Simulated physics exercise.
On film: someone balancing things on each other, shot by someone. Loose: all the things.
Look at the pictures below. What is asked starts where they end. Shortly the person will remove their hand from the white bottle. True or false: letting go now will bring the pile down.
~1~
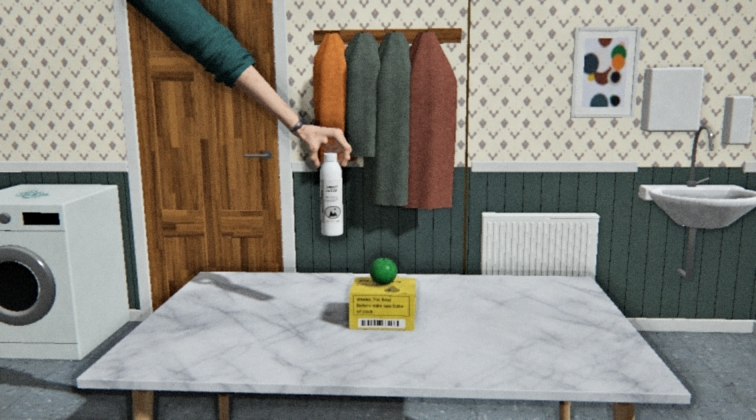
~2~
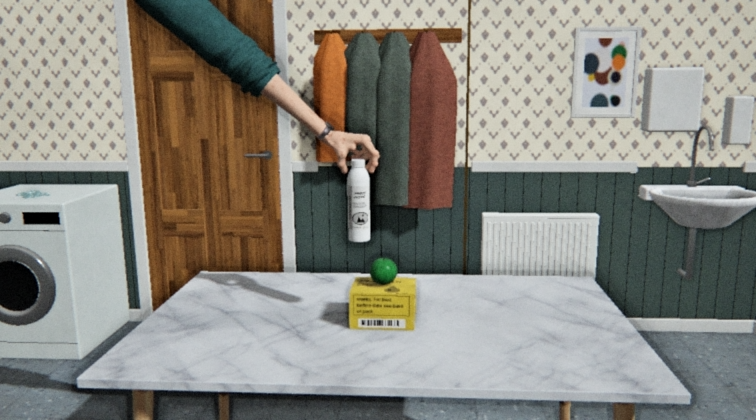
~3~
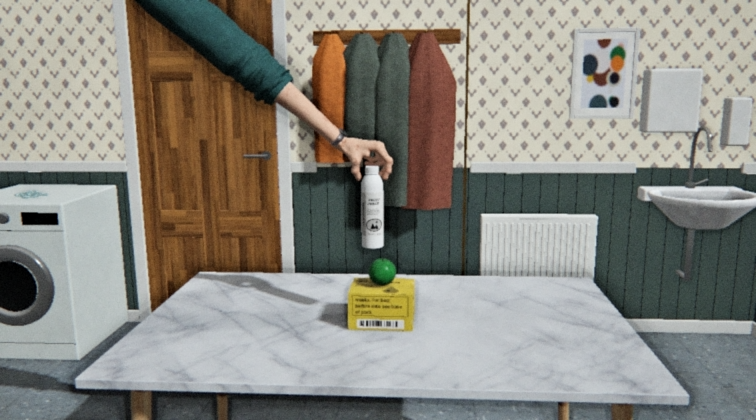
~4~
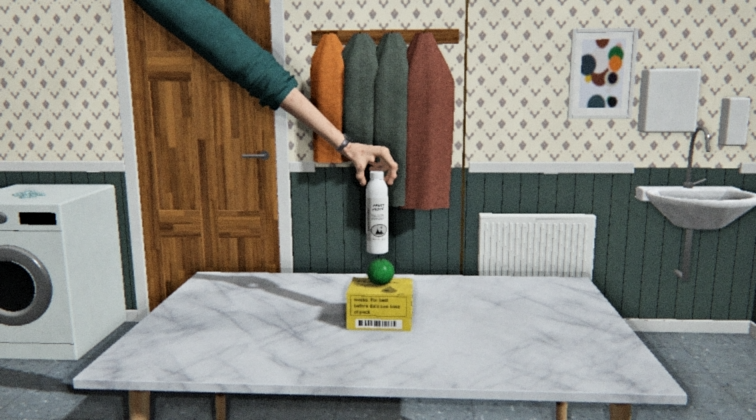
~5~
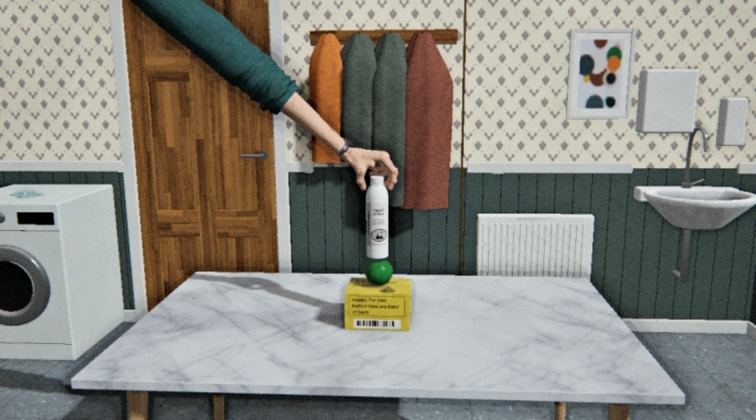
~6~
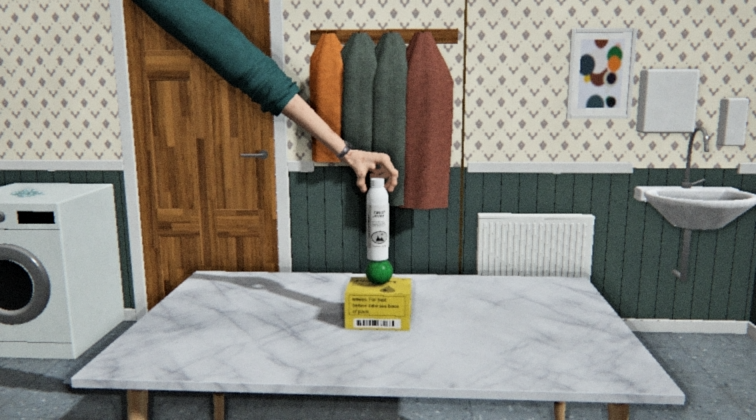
True.
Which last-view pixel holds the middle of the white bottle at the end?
At about (295, 309).
Then, 0.60 s later than the last frame, white bottle tilted by 44° near (347, 229).
Then, 0.70 s later than the last frame, white bottle now fallen.
Then, 0.80 s later than the last frame, things are still on the move.
When it is over, fallen, white bottle; the other 2 as before. End places, in pixels of the last picture, white bottle near (295, 309). The pile comes apart.
